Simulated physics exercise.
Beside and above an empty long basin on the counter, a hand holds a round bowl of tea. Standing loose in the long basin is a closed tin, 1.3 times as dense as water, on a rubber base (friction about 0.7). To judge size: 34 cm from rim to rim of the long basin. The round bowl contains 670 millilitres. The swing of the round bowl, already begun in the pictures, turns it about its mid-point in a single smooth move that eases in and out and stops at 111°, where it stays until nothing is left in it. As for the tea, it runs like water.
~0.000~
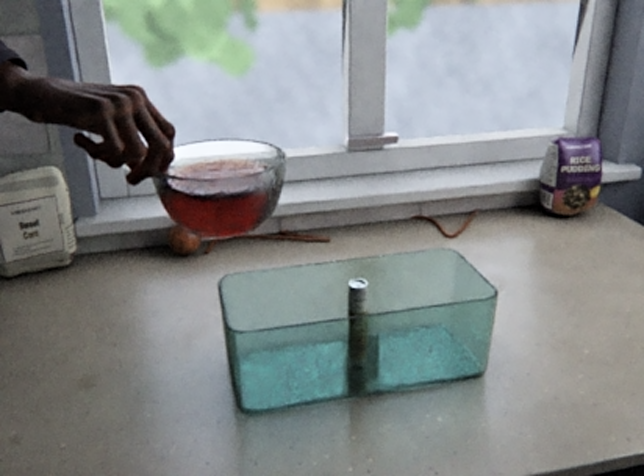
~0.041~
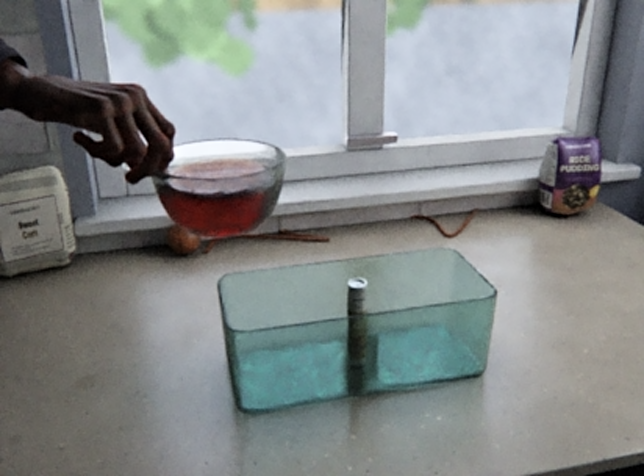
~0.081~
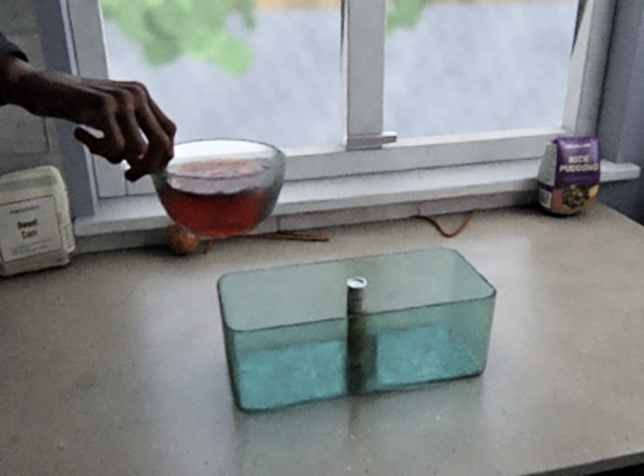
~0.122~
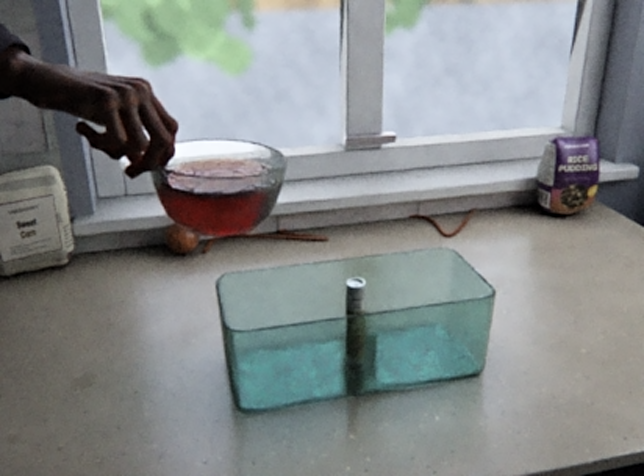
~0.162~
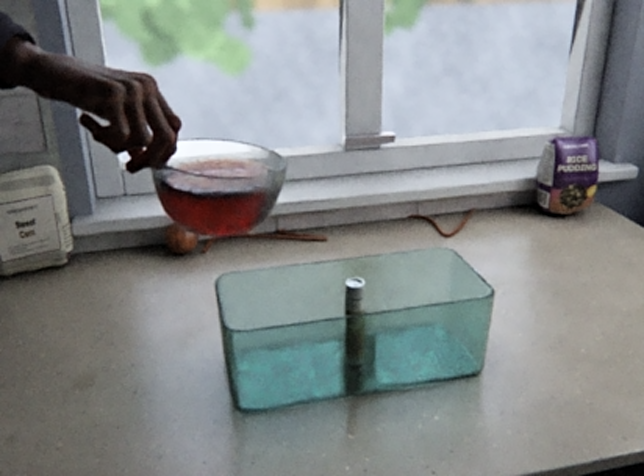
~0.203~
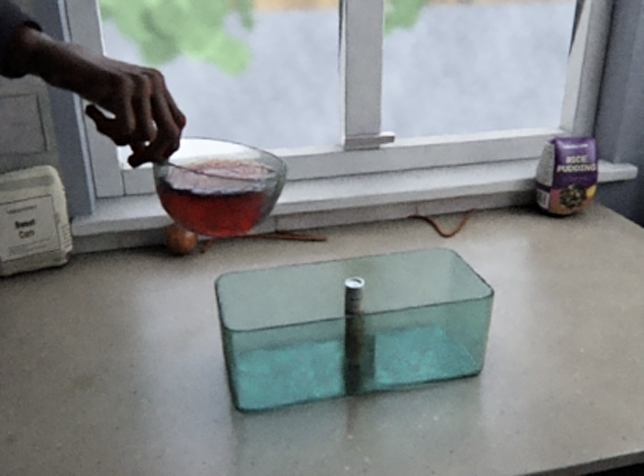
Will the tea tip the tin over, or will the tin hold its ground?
It does not come down.
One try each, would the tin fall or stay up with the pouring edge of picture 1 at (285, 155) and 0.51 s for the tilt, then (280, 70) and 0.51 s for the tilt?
First it tips over; then it tips over.
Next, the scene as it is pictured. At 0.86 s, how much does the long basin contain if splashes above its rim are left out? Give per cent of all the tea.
90 %, more or less.
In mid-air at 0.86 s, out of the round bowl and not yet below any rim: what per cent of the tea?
Near 8 in a hundred.
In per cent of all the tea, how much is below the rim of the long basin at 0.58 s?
I reckon close to 10 percent of it.
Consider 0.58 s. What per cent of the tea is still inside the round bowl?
Roughly 50 per cent.
By 0.58 s the tilt is 73° and 51 per cent is still to pour; the tin stands where it began.
By 0.86 s the tilt is 108° and 2 per cent is still to pour; the tin stands where it began.
By 1.15 s the tilt is 111° and 0 per cent is still to pour; the tin stands where it began.
By 1.46 s the tilt is 111° and 0 per cent is still to pour; the tin stands where it began.
At rest the tin stands where it began.
